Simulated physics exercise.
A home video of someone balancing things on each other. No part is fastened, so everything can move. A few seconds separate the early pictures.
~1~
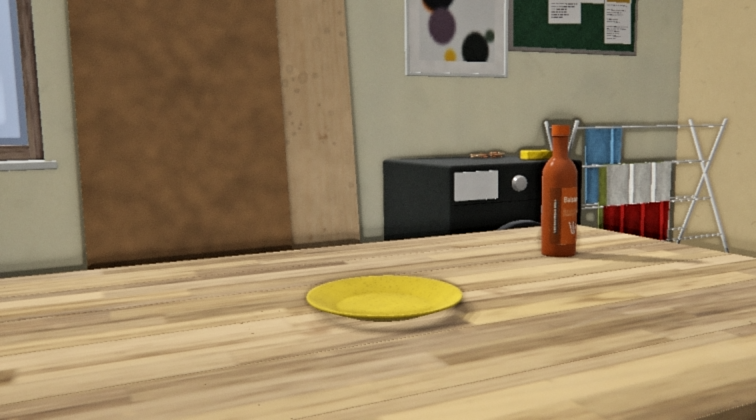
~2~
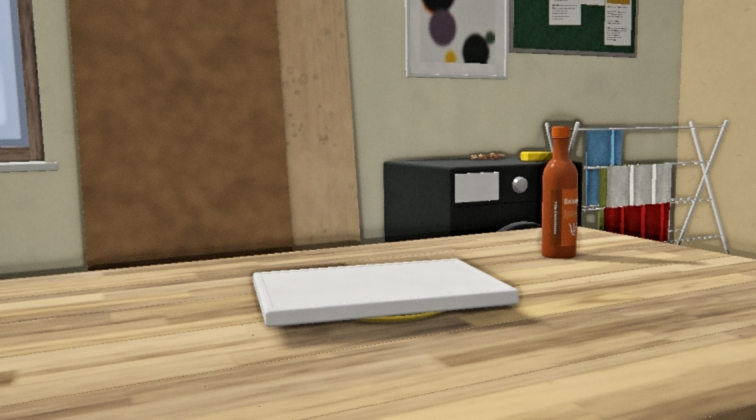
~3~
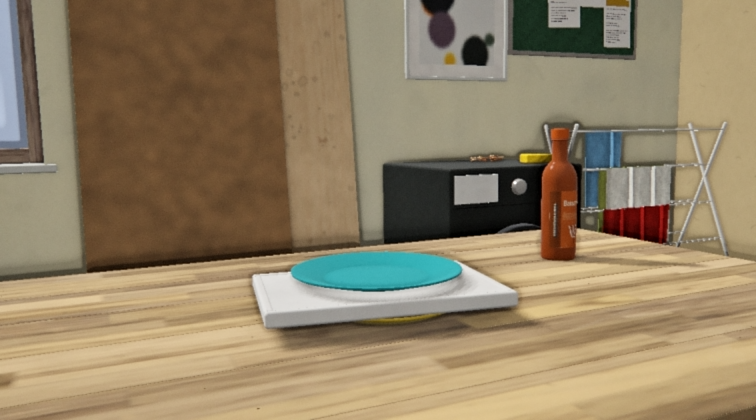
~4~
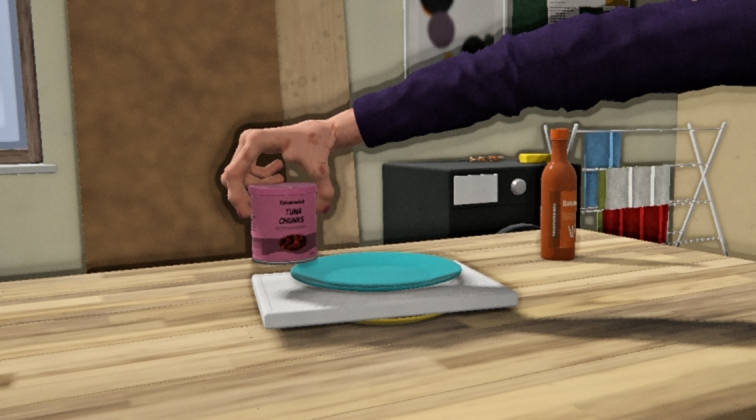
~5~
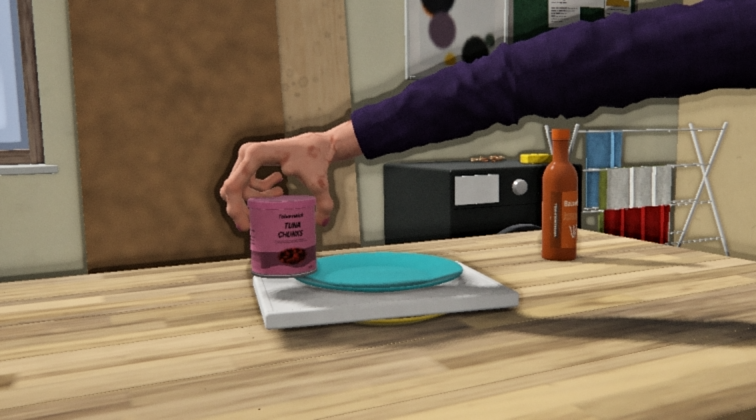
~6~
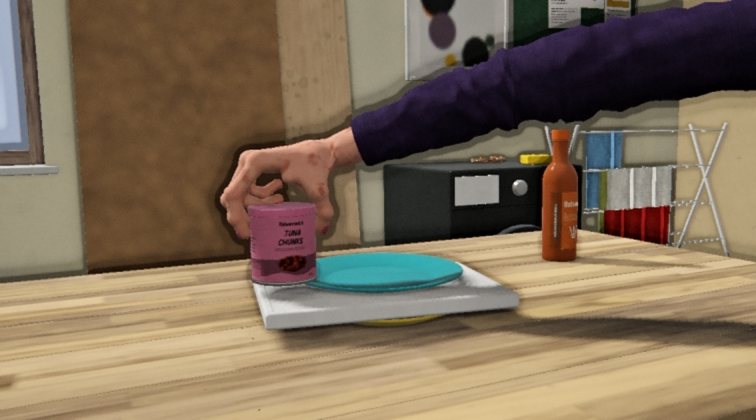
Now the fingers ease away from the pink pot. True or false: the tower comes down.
True.
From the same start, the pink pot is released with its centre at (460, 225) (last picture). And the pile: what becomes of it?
Well, it topples after that.
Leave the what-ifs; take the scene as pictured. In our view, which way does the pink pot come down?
It shifts to the viewer's left.
Then, 0.30 s past the last view, pink pot rocked 25° from its first pose near (261, 251).
Then, 0.60 s past the last view, pink pot now fallen.
Then, 1.30 s past the last view, things are still on the move.
Then, 2.40 s past the last view, nothing new.
Finally, fallen, pink pot; the other 4 still in place. Final places as the last picture's camera would see them, pink pot near (197, 295). The pile loses its balance.
